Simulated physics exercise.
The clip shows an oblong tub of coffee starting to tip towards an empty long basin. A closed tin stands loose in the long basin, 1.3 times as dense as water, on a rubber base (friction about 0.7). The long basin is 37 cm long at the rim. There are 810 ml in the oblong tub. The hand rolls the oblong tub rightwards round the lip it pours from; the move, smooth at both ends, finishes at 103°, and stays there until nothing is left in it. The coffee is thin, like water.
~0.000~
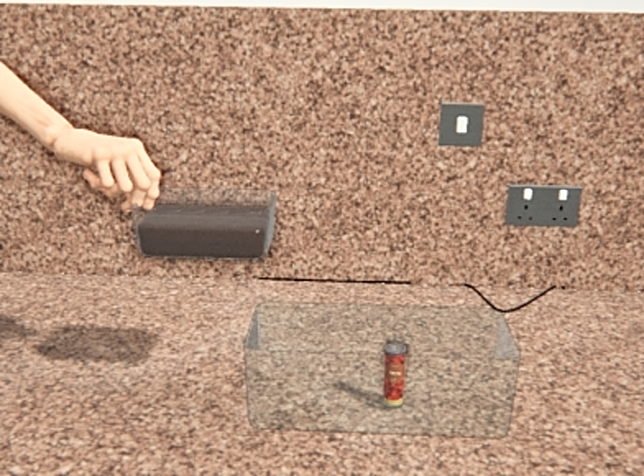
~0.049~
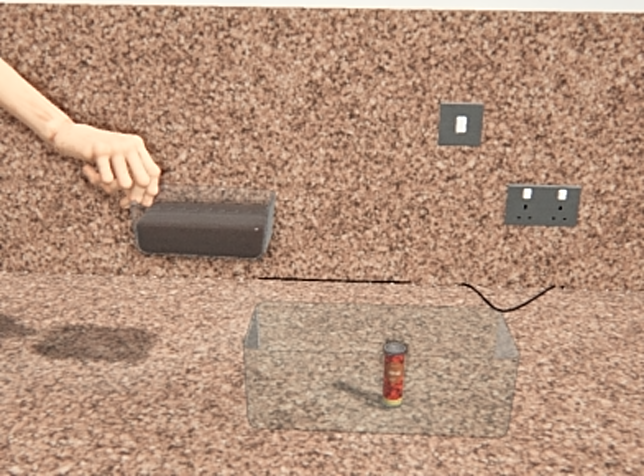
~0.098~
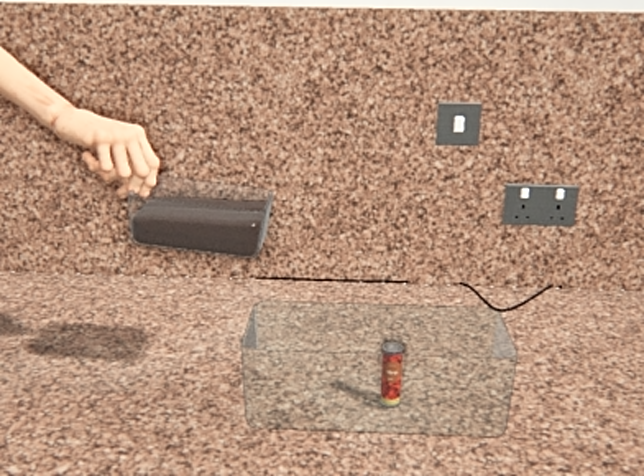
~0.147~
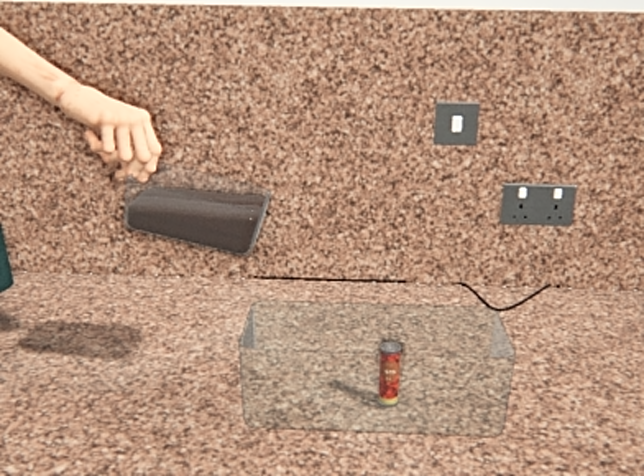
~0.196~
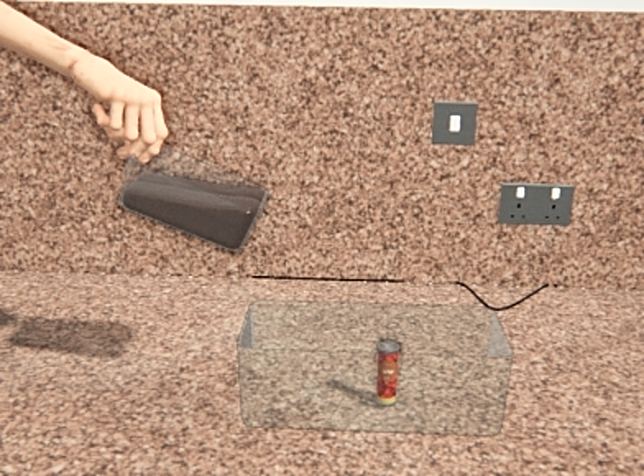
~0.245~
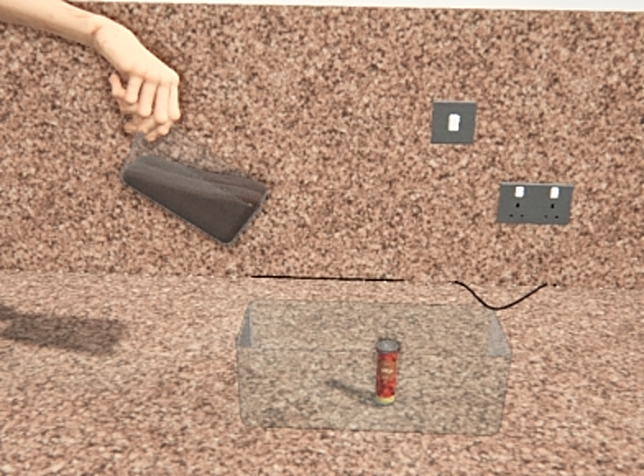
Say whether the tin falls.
The tin goes over.
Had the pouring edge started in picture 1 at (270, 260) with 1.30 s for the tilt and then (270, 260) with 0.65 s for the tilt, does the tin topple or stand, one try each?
First it stays up; then it falls.
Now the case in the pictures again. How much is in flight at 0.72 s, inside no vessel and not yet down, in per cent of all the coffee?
About 16 per cent.
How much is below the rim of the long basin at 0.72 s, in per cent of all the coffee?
About 80 per cent.
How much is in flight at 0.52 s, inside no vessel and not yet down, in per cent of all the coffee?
About 70 per cent.
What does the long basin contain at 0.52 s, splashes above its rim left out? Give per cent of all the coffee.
About 5 per cent.
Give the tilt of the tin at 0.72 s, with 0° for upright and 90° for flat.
Near 20° from upright.
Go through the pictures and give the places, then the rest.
In the first picture, it leans 0°; its right rim is at (272, 202); the coffee meets the walls at (146, 214) and (270, 217); the long basin's rim runs from (251, 325) to (510, 334); the tin's top is at (395, 351).
In the second picture, it leans 1°; its right rim is at (271, 202); the coffee meets the walls at (145, 212) and (269, 216).
In the third picture, it leans 6°; its right rim is at (269, 202); the coffee meets the walls at (142, 206) and (266, 211).
In the fourth picture, it leans 12°; its right rim is at (267, 202); the coffee meets the walls at (137, 196) and (263, 205).
In the fifth picture, it leans 21°; its right rim is at (264, 201); the coffee meets the walls at (134, 180) and (263, 199).
In the sixth picture, it leans 32°; its right rim is at (263, 201); the coffee meets the walls at (133, 162) and (257, 190); 1 per cent is over the edge.
After 0.52 s the tilt is 93° and 25 per cent is still to pour; the tin stands where it began.
After 0.72 s the tilt is 103° and 1 per cent is still to pour; the tin leans 20°.
After 0.92 s the tilt is 103° and 0 per cent is still to pour; the tin lies on its side.
After 1.15 s the tilt is 103° and 0 per cent is still to pour; the tin lies on its side.
In the end the tin lies on its side.
